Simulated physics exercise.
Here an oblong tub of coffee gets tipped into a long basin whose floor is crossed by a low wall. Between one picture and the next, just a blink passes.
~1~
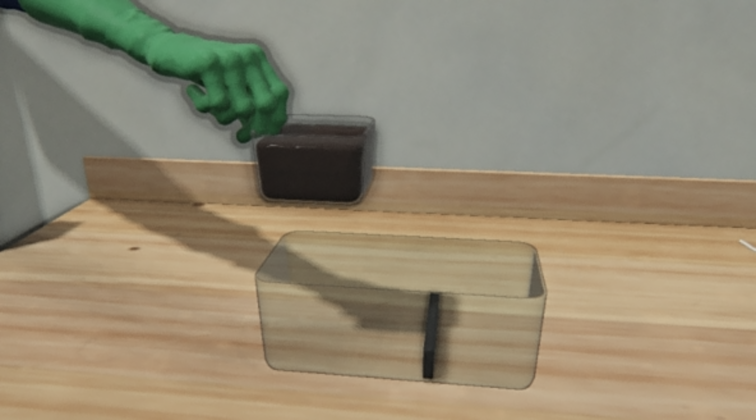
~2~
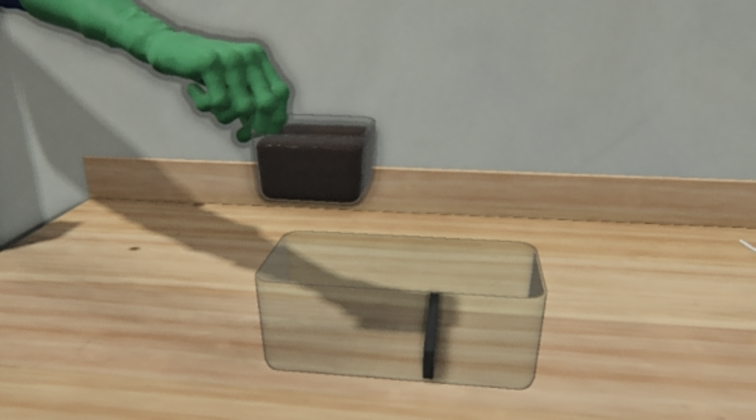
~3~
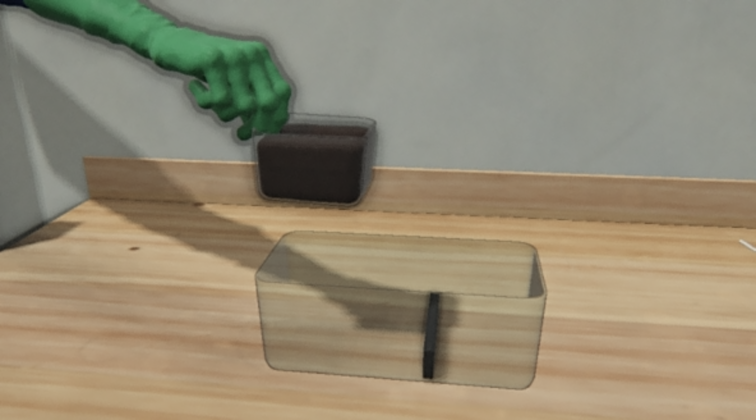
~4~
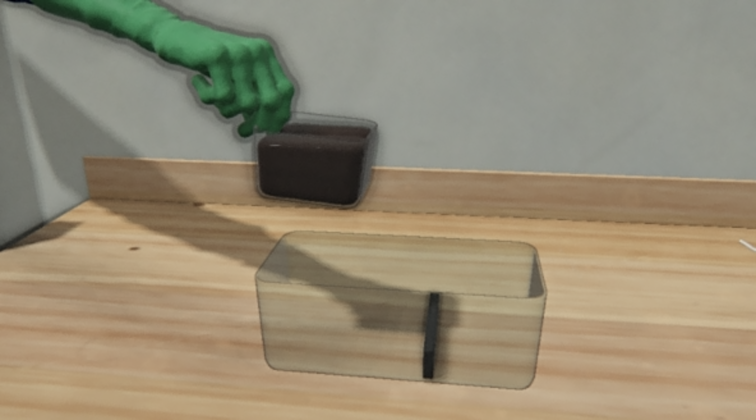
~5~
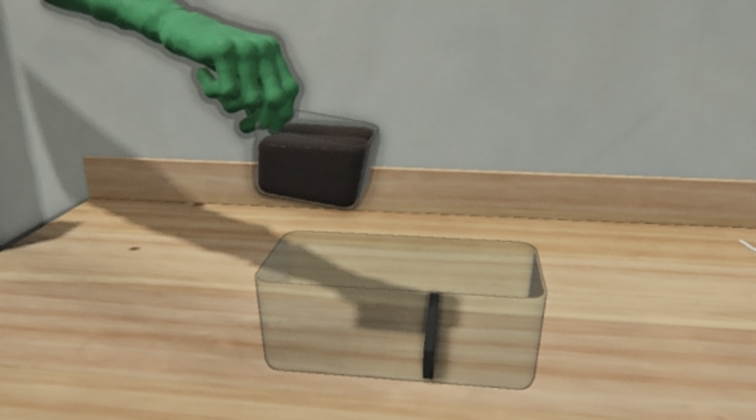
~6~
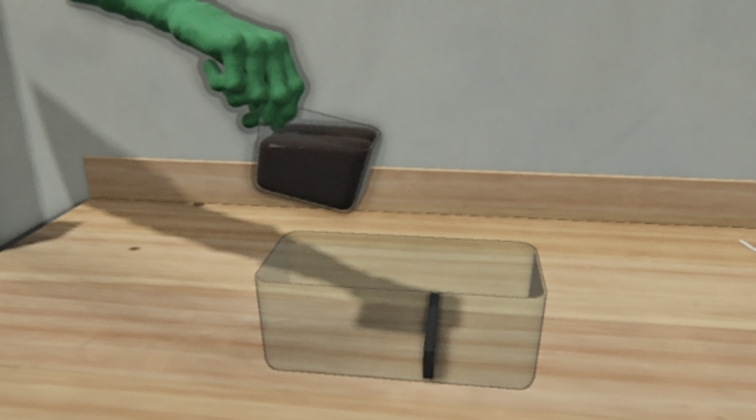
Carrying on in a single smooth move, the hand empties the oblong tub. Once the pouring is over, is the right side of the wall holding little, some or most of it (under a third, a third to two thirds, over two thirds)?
It holds some.
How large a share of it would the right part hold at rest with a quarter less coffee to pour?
I'd say roughly 30 percent.
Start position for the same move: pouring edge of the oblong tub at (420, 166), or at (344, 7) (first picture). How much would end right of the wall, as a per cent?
First try: About 80 %; second try: About 55 %.
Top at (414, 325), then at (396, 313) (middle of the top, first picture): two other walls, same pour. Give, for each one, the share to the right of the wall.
My guess is some 65 percent the first time and some 80 percent the second.
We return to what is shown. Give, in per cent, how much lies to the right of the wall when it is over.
About 55 per cent.
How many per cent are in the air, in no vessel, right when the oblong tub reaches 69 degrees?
It's close to 30 percent.
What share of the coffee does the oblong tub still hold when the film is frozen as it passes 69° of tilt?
About 55 % remains.
A moment on, the oblong tub is tipped part way and 54 per cent is still to pour, 6 is left of the wall and 10 right of it.
Next, the oblong tub is tipped right over and 10 per cent is still to pour, 29 is left of the wall and 54 right of it.
Then the oblong tub is tipped right over and 1 per cent is still to pour, 44 is left of the wall and 53 right of it.
Later the oblong tub is tipped right over and 0 per cent is still to pour, 46 is left of the wall and 54 right of it.
At rest 46 per cent lies left of the wall, 54 right of it and 1 outside.
